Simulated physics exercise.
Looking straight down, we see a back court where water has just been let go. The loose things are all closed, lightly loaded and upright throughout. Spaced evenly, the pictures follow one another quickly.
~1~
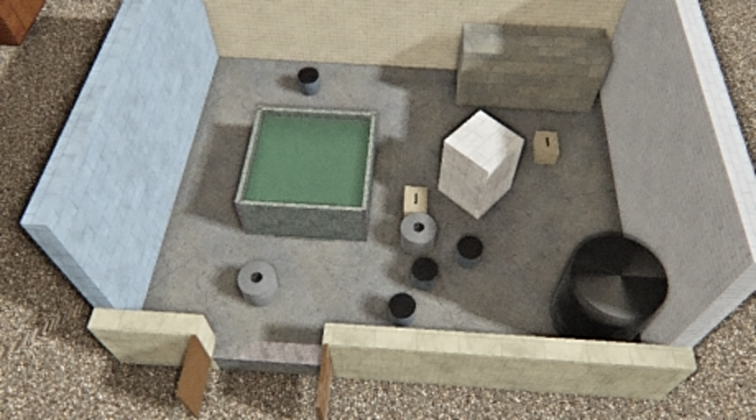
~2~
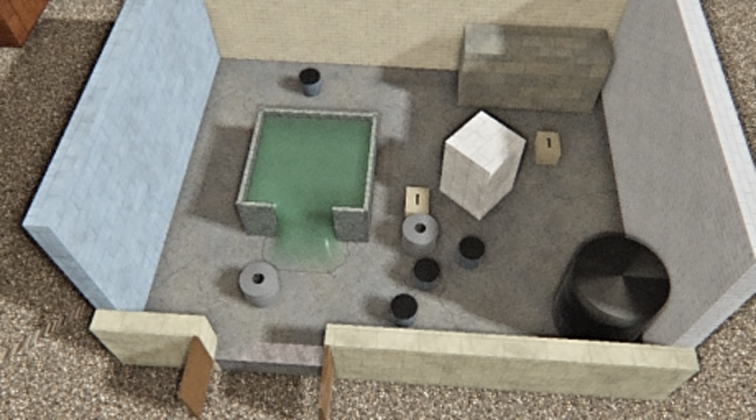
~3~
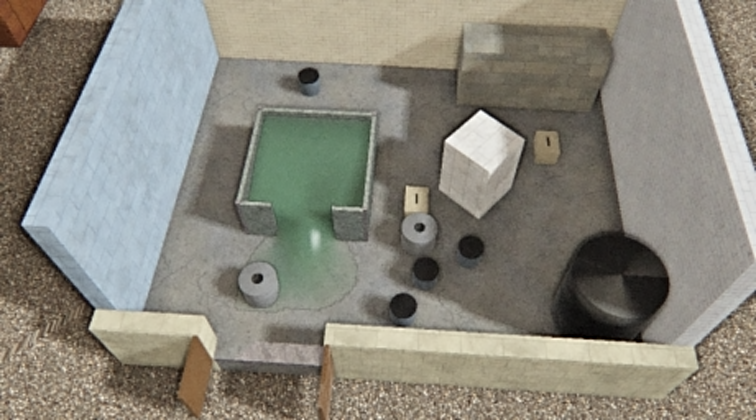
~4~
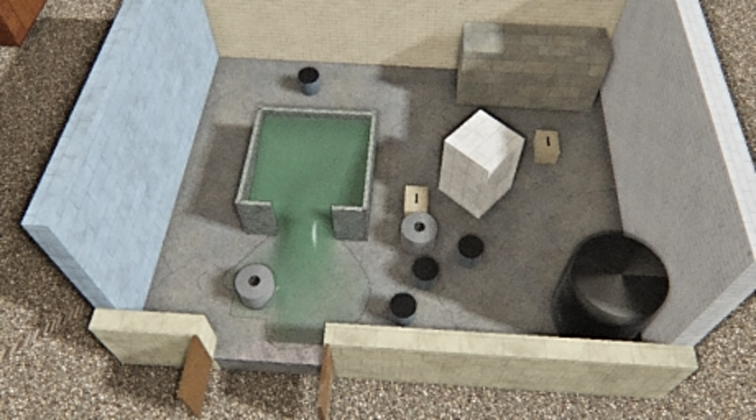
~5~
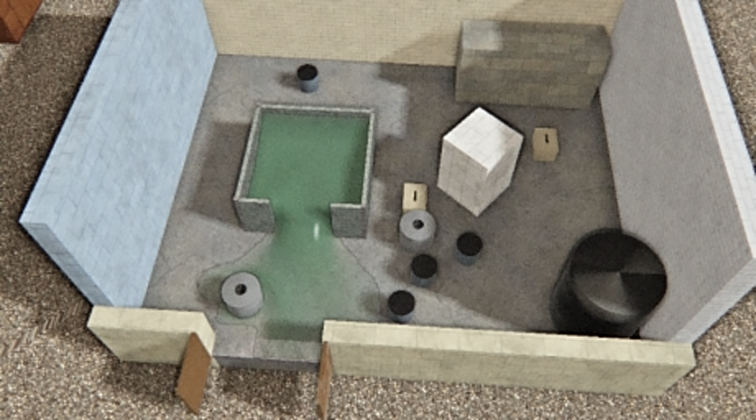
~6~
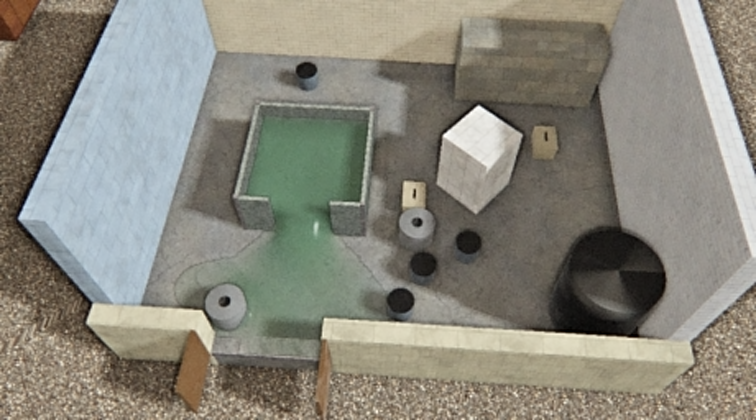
Green water pours from an opened tank across the court, and a gray cylinder slides slightly left.
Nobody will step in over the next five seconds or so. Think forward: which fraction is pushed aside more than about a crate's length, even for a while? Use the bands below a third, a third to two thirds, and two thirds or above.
It falls below a third.
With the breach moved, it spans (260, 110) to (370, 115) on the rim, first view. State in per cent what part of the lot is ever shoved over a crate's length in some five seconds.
Close to 40 in a hundred.
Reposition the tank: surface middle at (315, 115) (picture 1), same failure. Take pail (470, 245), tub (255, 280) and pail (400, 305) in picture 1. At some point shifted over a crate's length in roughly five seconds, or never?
The three, one by one: Short of that, past that mark and past that mark.
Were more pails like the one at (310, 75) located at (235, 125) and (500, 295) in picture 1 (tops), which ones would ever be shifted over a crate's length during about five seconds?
Result, in sequence - short of that distance / displaced that far.
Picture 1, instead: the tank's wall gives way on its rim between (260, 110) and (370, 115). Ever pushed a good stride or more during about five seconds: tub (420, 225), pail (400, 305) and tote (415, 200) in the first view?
Each in turn, never travels that far, never travels that far, ends up that far off.
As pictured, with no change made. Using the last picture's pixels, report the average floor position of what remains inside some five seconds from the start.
Roughly at (414, 201).
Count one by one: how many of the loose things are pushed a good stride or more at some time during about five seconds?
My count comes to 2.
A moment on, 1 of 8 are well off their spots; 0 afloat.
Next, 2 of 8 are well off their spots; 1 afloat.
Later, 2 of 8 are well off their spots; 0 afloat.
In the end, 2 of 8 are well off their spots, and 2 have been at some point; 0 afloat.
